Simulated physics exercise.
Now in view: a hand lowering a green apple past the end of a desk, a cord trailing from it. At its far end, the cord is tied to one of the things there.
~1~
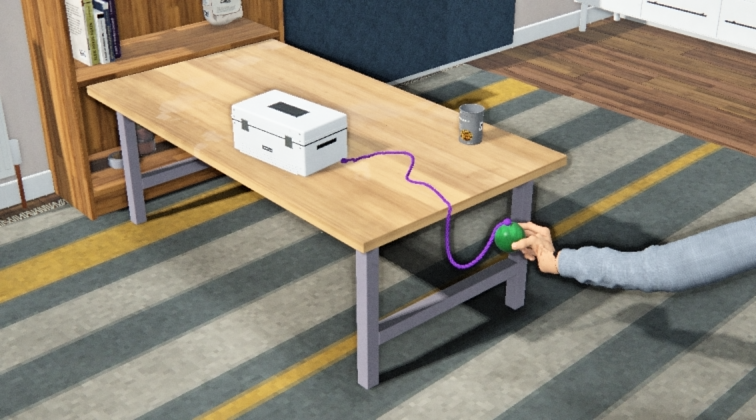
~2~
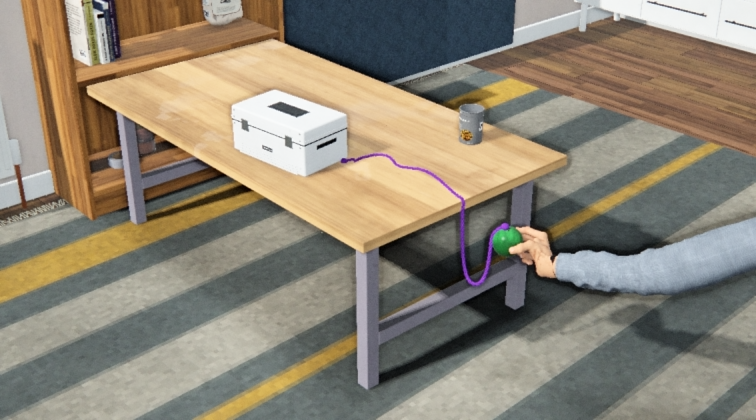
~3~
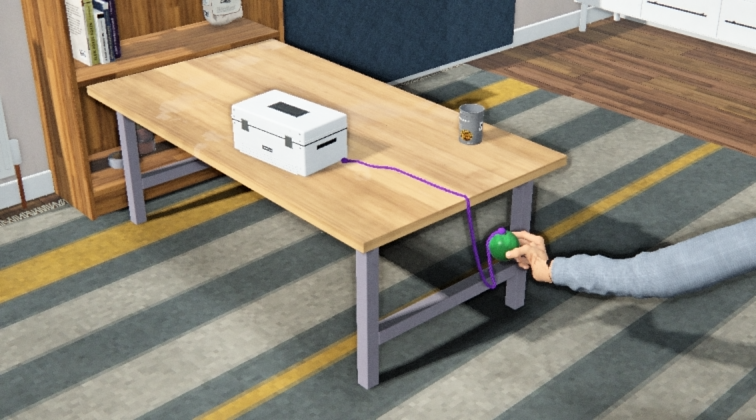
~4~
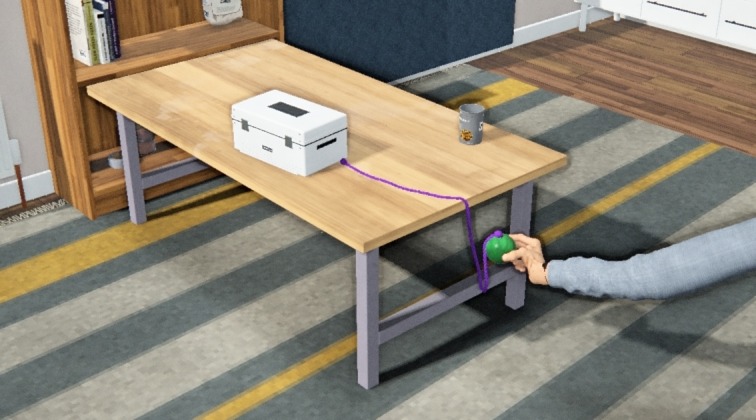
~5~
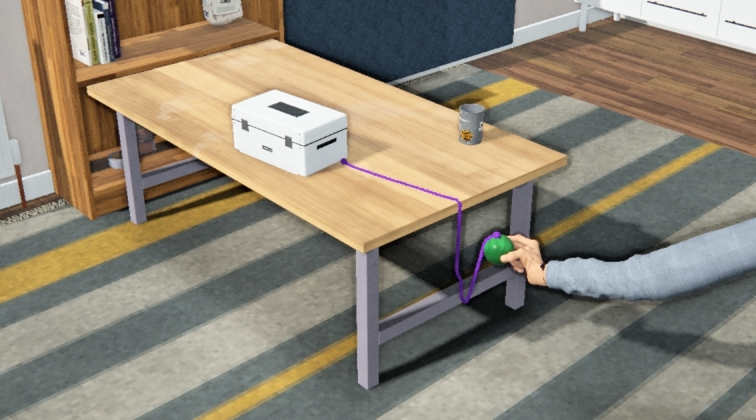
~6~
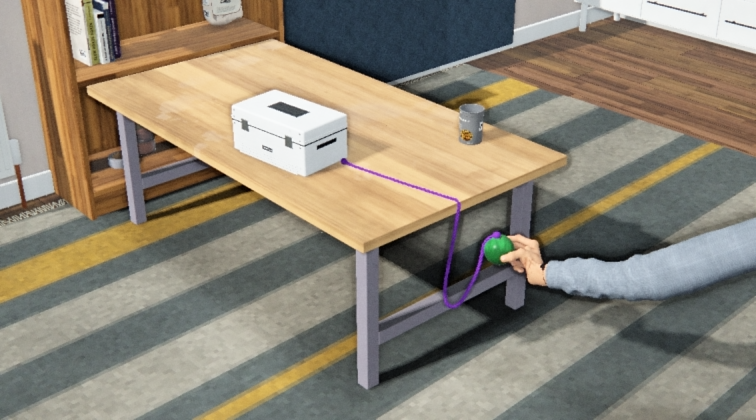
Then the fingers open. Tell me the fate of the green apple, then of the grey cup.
The green apple falls to the ground, the grey cup is not moved.
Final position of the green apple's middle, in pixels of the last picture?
It comes to rest around (493, 352).
Then, 0.30 s past the final frame, apple on the floor near (493, 346); toolbox still; cup still.
Then, 1.06 s past the final frame, apple on the floor near (493, 352); toolbox still; cup still.
When it is over, apple on the floor near (493, 352); toolbox still; cup still. The green apple reaches the floor and the grey cup remains where it stands.
